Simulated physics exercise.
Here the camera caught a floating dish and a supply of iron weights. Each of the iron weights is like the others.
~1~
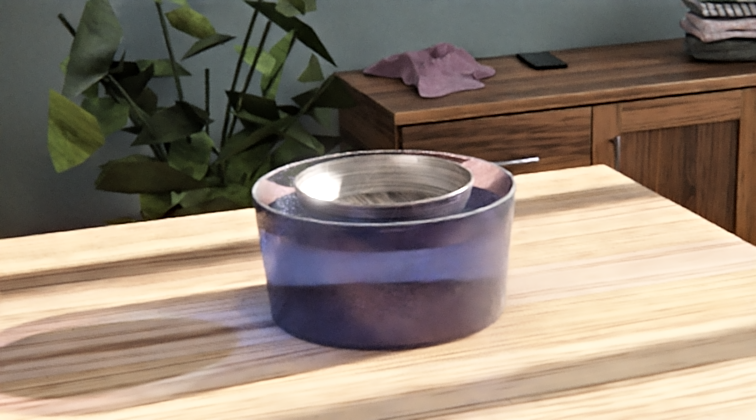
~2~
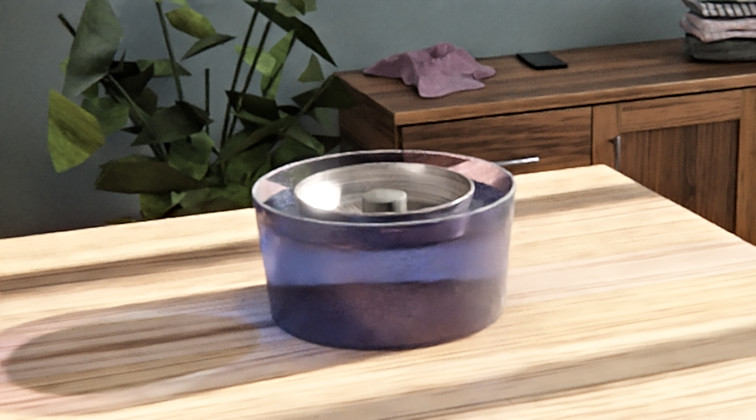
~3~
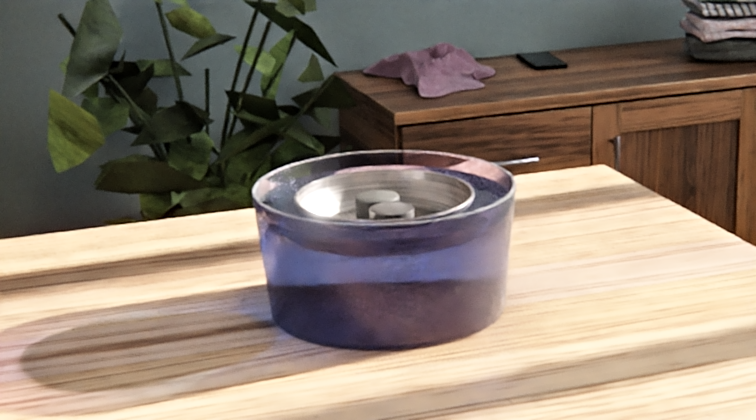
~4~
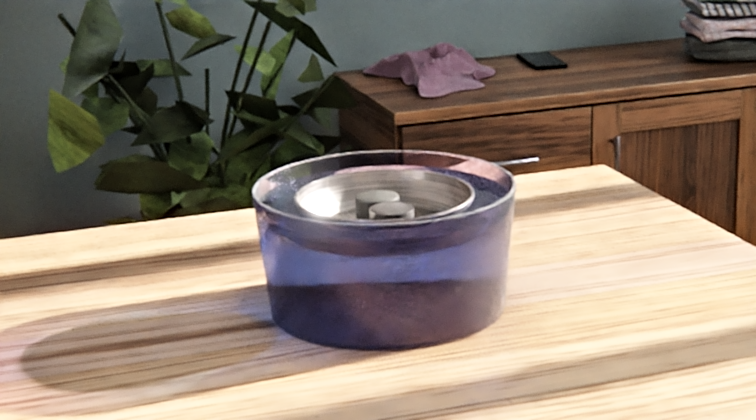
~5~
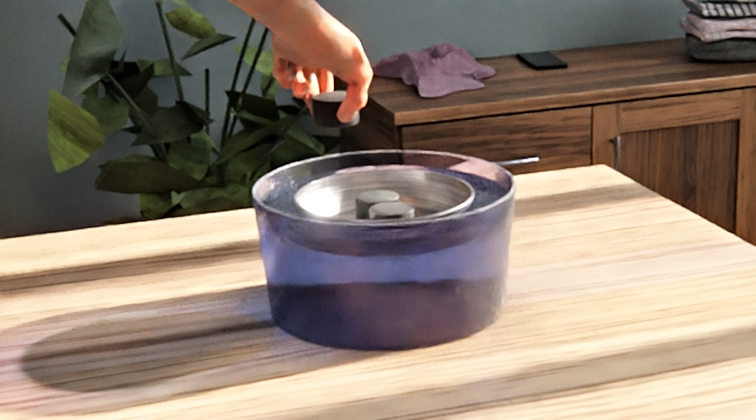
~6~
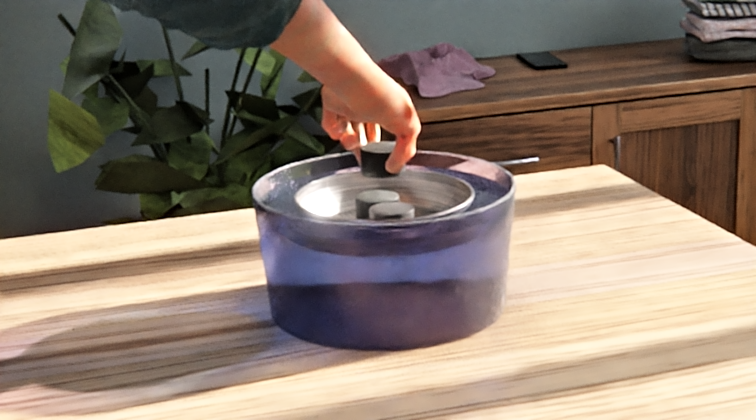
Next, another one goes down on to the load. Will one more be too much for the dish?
Yes, the dish goes under.
A moment on, the iron weight is in and the dish dips.
Further on, water pours in over its edge.
When it is over, the dish lies on the bottom with its load.
